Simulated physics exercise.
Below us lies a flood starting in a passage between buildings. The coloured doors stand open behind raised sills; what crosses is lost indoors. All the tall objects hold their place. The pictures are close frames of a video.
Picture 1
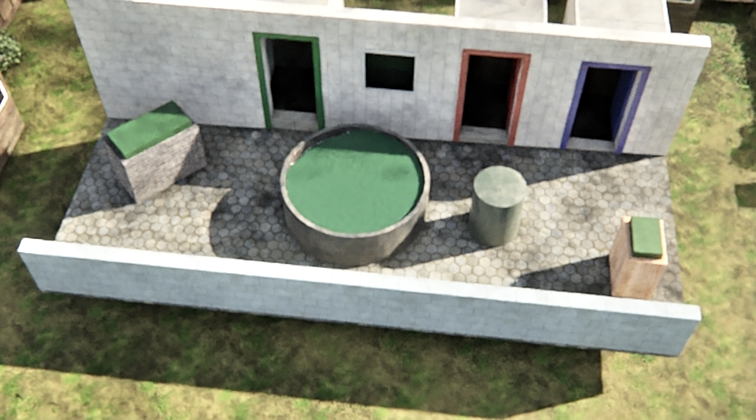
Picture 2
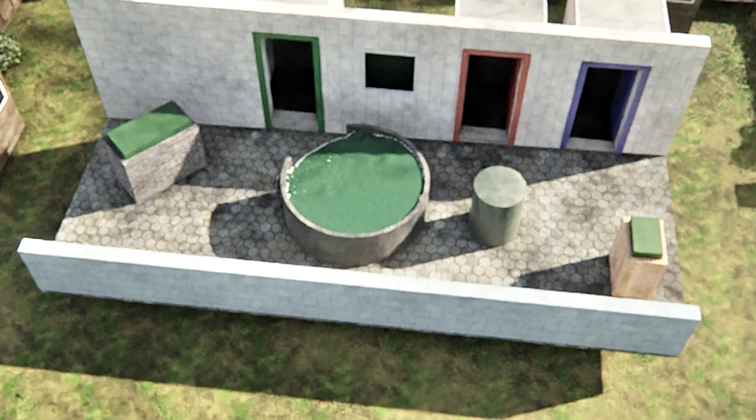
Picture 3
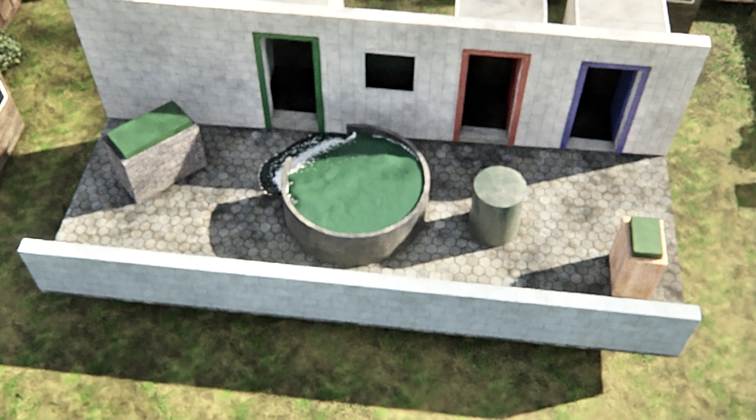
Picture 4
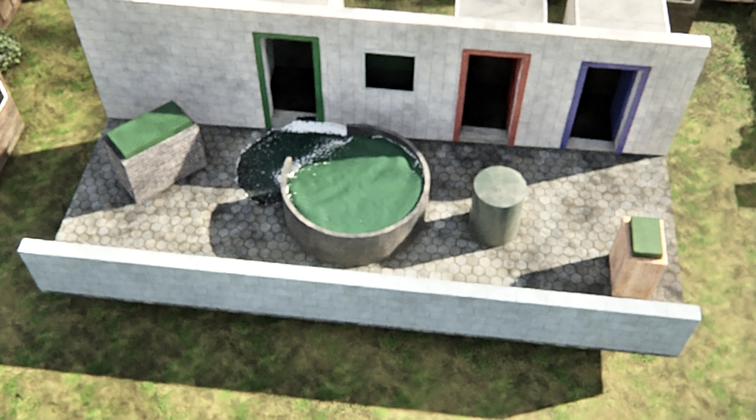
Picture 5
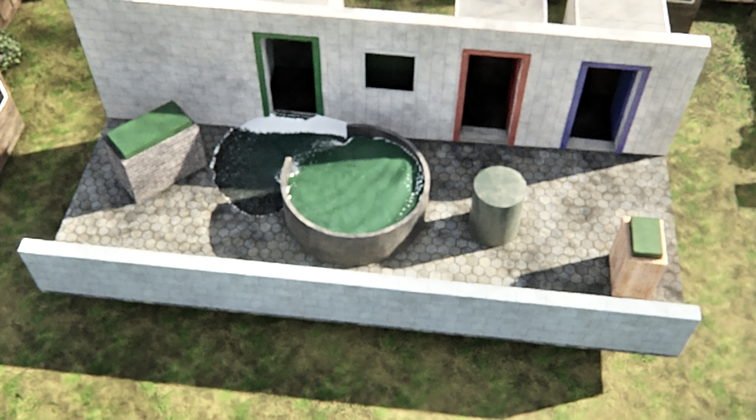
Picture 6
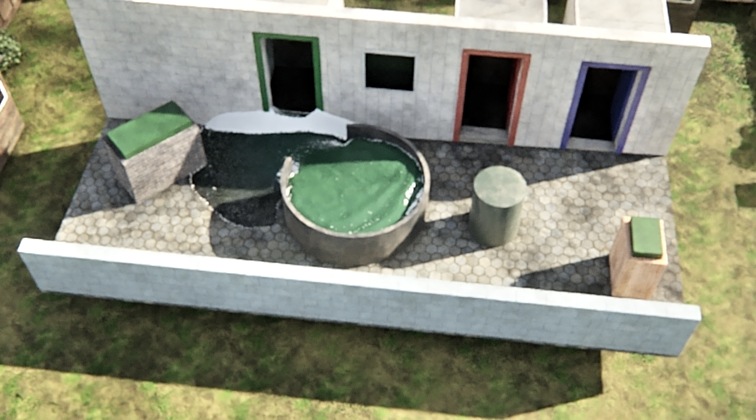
In a paved passage between pale walls, a round pool of green water stands whole and still near green, red and blue doorways. Water then breaks out through a gap on its far left side, spreads across the paving along the back wall, and reaches the green-topped block at left.
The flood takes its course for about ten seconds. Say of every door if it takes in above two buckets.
In the end: The red door holds within the limit; the green door floods; the blue door holds within the limit.
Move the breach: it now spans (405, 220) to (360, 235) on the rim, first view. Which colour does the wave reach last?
That is the door marked green.
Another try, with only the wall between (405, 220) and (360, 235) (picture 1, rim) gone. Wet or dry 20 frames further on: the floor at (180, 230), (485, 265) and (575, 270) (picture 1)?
As listed: Flooded, flooded, awash.
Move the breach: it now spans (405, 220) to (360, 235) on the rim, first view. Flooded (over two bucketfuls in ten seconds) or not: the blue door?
My reading: The blue door floods.
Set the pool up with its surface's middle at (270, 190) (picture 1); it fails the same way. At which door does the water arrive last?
The one in blue.
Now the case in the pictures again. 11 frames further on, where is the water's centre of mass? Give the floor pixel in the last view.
Around (309, 185).
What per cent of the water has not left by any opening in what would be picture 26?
Near 74 in a hundred.
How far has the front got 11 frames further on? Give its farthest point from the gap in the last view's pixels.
Near (74, 255).
A moment on, water covers 20 % of the floor; the red door not reached, the green door over two buckets in, the blue door not reached.
Next, water covers 30 % of the floor; the red door wet at the sill, nothing in, the green door far over two buckets in, the blue door not reached.
Then, water covers 50 % of the floor; the red door wet at the sill, nothing in, the green door far over two buckets in, the blue door wet at the sill, nothing in.
Later, water covers 70 % of the floor; the red door wet at the sill, nothing in, the green door far over two buckets in, the blue door wet at the sill, nothing in.
In the end, water covers 75 % of the floor; the red door wet at the sill, nothing in, the green door far over two buckets in, the blue door wet at the sill, nothing in.
